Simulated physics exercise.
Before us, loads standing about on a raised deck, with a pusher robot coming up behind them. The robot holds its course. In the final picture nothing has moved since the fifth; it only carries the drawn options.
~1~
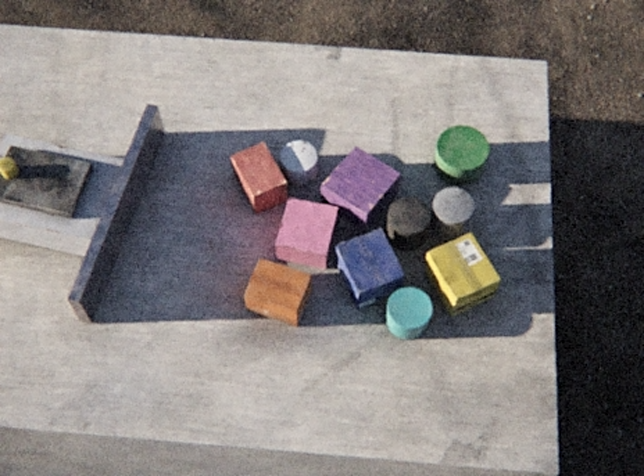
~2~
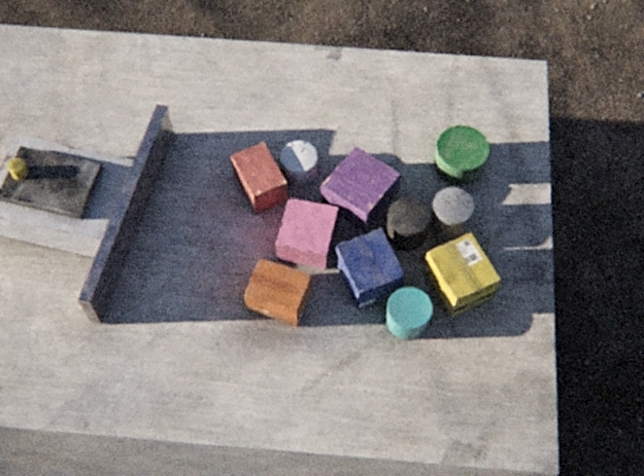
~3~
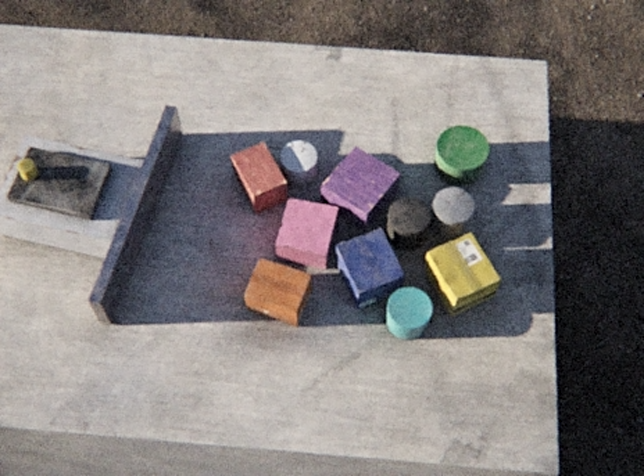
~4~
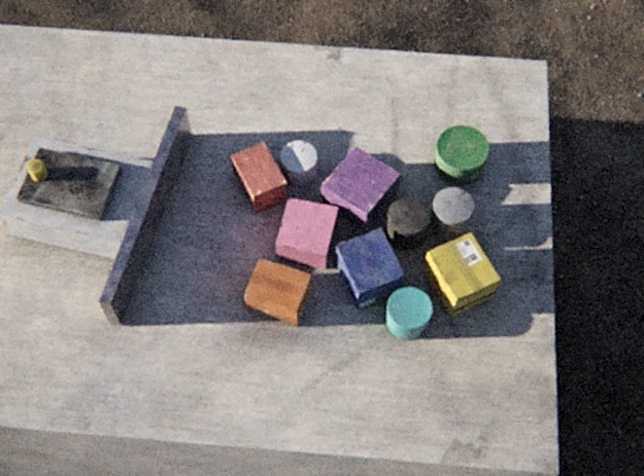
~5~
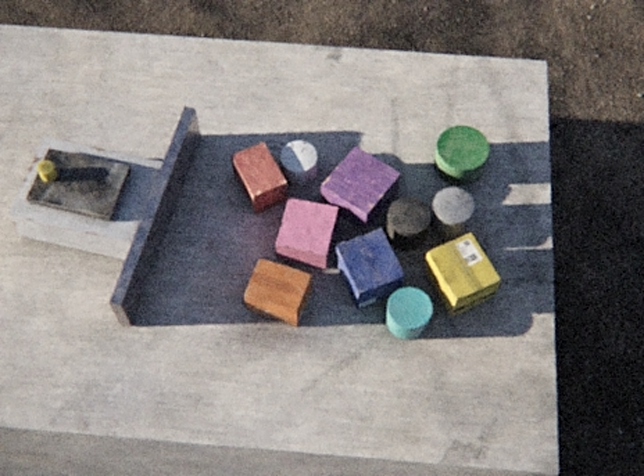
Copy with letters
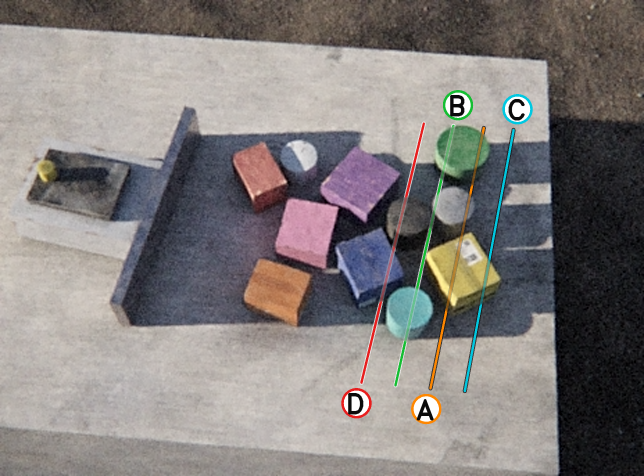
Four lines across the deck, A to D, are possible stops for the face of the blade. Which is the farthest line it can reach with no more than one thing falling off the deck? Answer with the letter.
Stop at B.
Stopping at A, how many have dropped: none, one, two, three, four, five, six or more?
In all, two.
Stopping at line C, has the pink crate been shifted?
By then, yes.
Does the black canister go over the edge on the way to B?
No.
On the marked copy, A at (459, 249); B at (427, 246); C at (491, 251); D at (395, 244).
Taking B. A third of the way, robot (183, 192); white canister (334, 162); red crate (292, 183).
Two thirds of the way, robot (280, 199); yellow parcel (488, 286); grey canister (484, 219).
When it is over, robot (354, 205); yellow parcel (551, 306); grey canister (539, 232); none fallen.
As for the rest, A drops two; C drops five; D is within the limit but short.
